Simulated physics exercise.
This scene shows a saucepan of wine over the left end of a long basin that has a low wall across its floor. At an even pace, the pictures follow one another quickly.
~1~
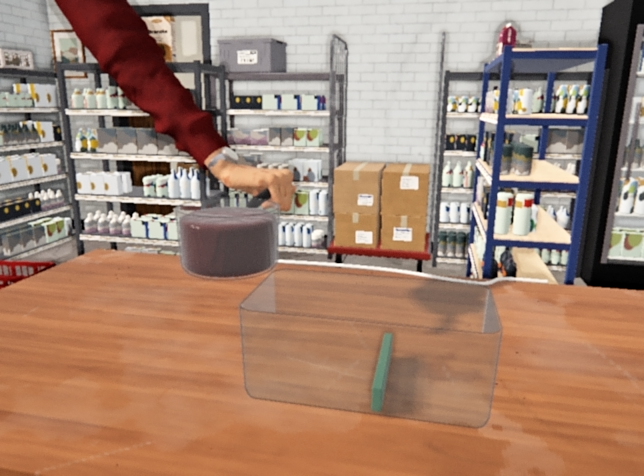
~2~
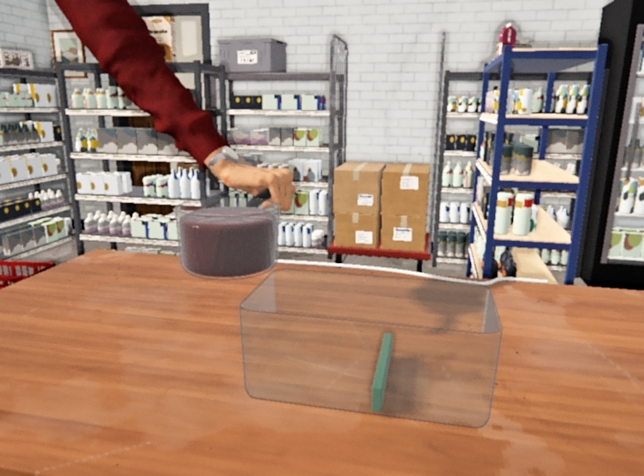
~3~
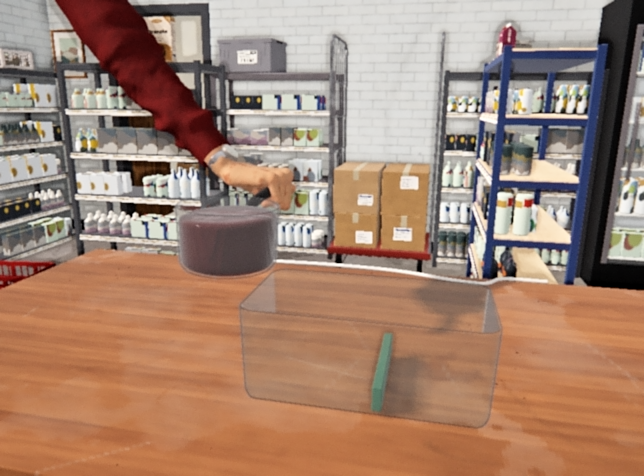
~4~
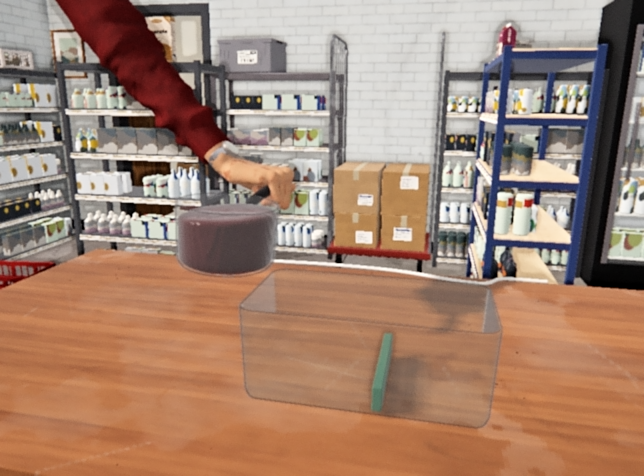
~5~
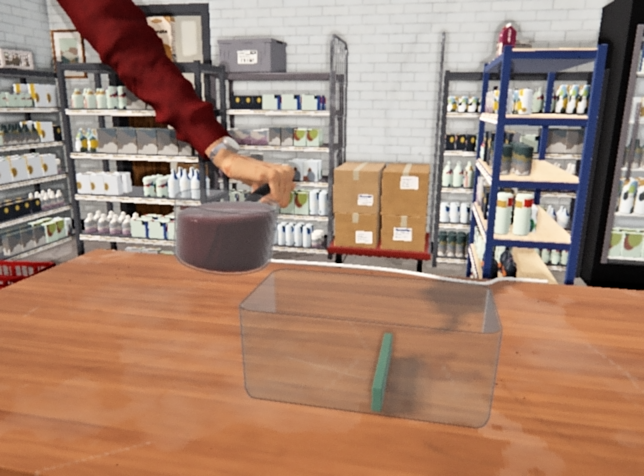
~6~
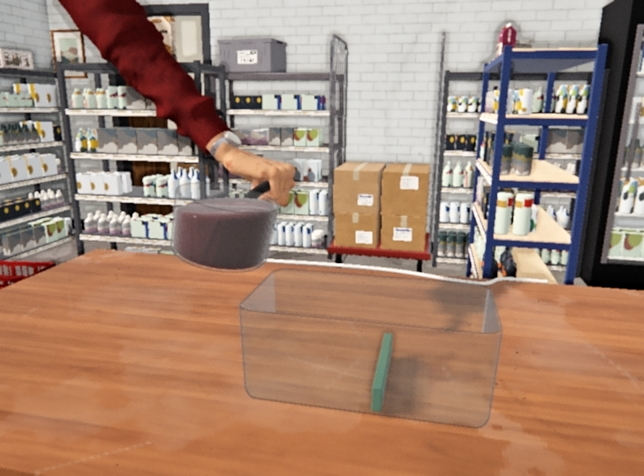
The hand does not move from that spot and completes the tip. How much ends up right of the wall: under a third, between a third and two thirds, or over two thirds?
Under a third.
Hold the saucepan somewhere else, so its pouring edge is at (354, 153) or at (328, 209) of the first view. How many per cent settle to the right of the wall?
The first start yields 55 per cent, the second 75 per cent.
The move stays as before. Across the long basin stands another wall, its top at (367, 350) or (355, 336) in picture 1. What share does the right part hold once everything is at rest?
The first placement leaves close to 40 per cent, the second close to 55 per cent.
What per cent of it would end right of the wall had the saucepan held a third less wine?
10 per cent.
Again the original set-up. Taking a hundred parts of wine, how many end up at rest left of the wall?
Around 80 percent.
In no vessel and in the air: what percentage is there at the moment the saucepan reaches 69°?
I'd reckon some 25 per cent.
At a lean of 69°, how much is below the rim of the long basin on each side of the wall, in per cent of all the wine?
Left 5 %, right 0 %.
A moment on, the saucepan is tipped part way and 68 per cent is still to pour, 5 is left of the wall and 0 right of it.
Next, the saucepan is tipped right over and 14 per cent is still to pour, 56 is left of the wall and 8 right of it.
Then the saucepan is tipped right over and 1 per cent is still to pour, 82 is left of the wall and 12 right of it.
Later the saucepan is tipped right over and 0 per cent is still to pour, 79 is left of the wall and 20 right of it.
In the end 79 per cent lies left of the wall, 20 right of it and 1 outside.
